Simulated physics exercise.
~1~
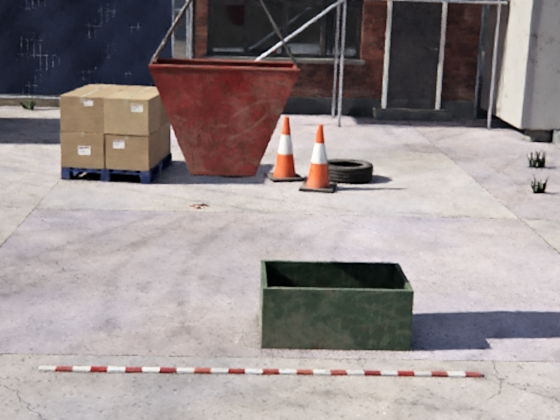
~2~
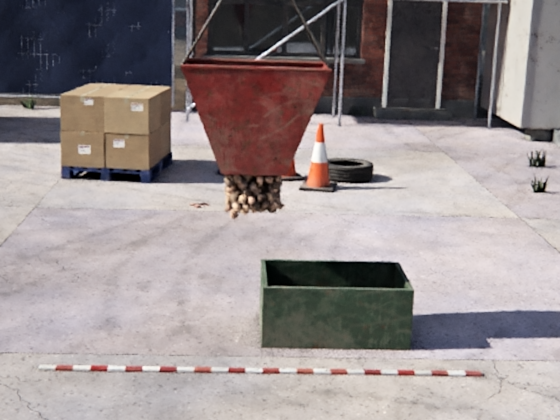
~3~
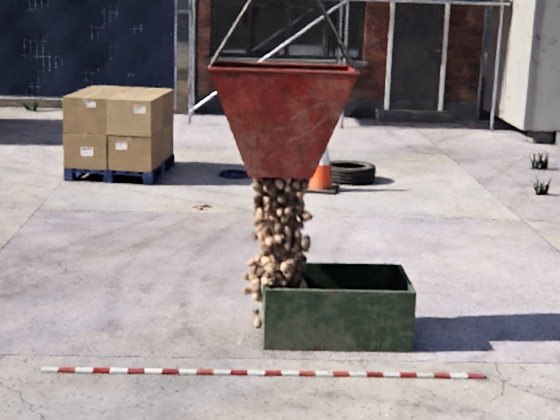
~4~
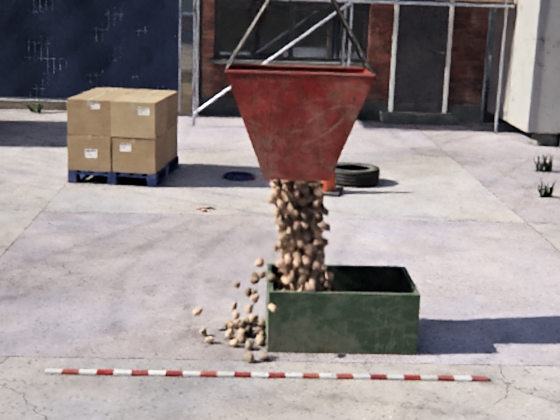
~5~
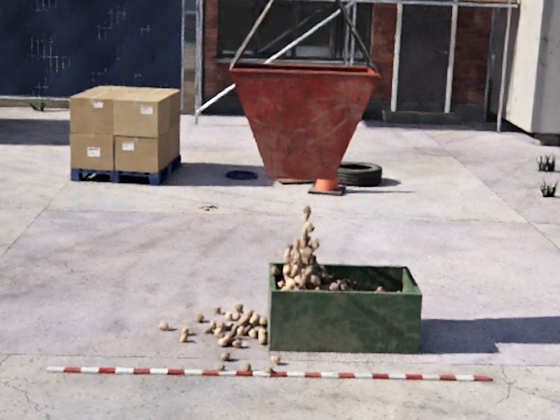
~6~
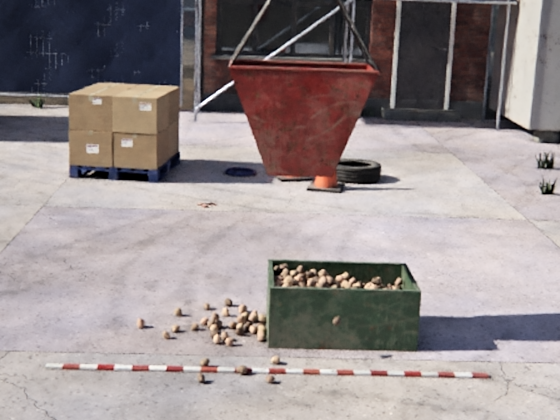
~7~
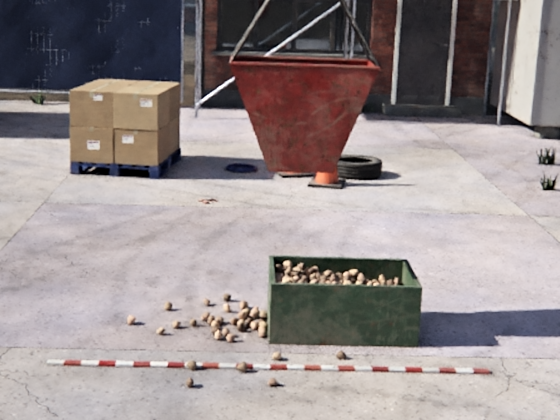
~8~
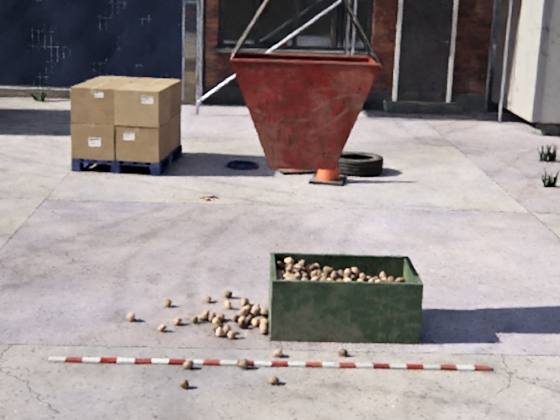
At the start, a red skip hangs above a paved yard near stacked boxes and two traffic cones, with an empty green bin standing behind a striped staff. The skip travels right, and brown stones begin dropping from its open bottom before it is over the bin. The stream thickens, spilling some stones on the ground to the left, then pours into the bin as the skip slows to a stop. The last stones drop onto a heap that flattens out. Most end up in the bin, while a small scatter rests to its left and a few lie near the staff.
